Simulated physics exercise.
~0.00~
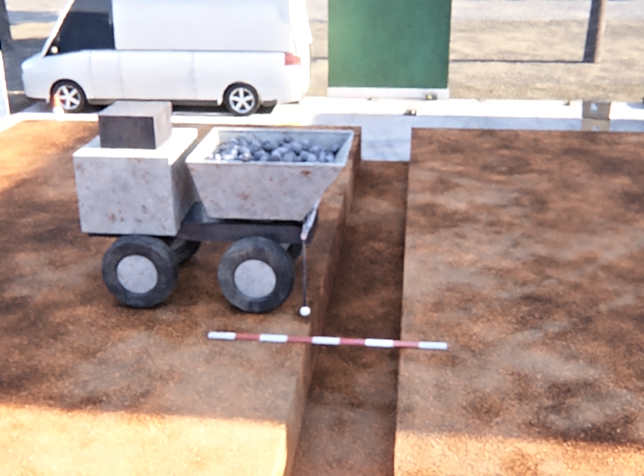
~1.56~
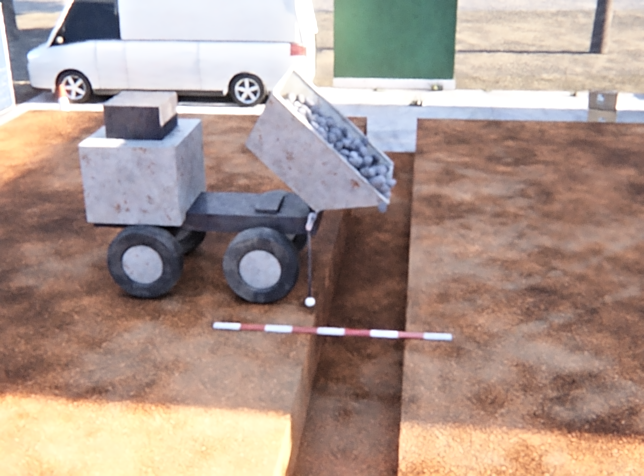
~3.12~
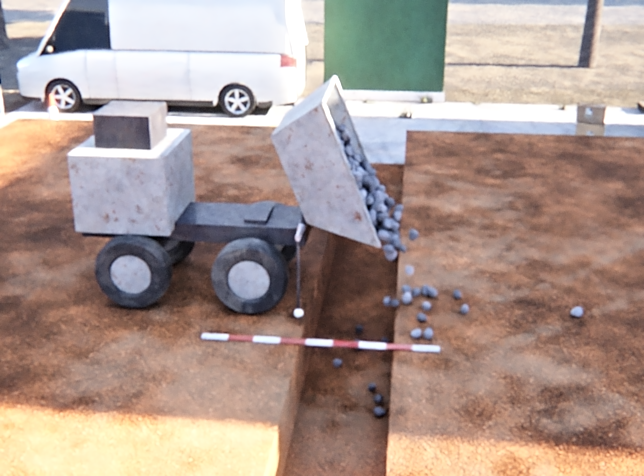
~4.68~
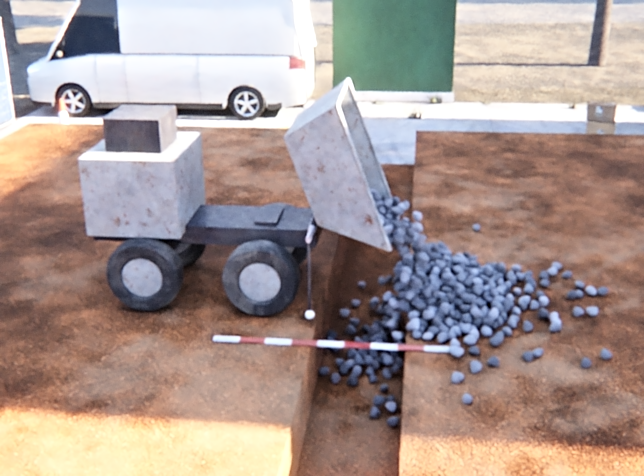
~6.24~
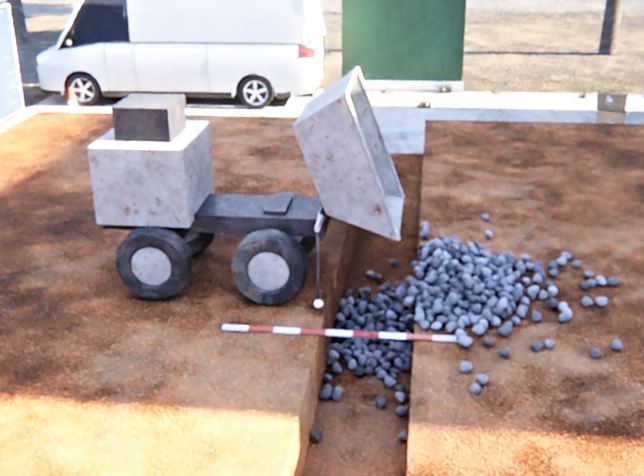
In the video, a grey dumper with black wheels stands beside a trench and tips its skip steeply to the right, spilling grey stones. Some drop into the trench while more land beyond it, leaving the skip raised and empty and a spread heap on the far side.
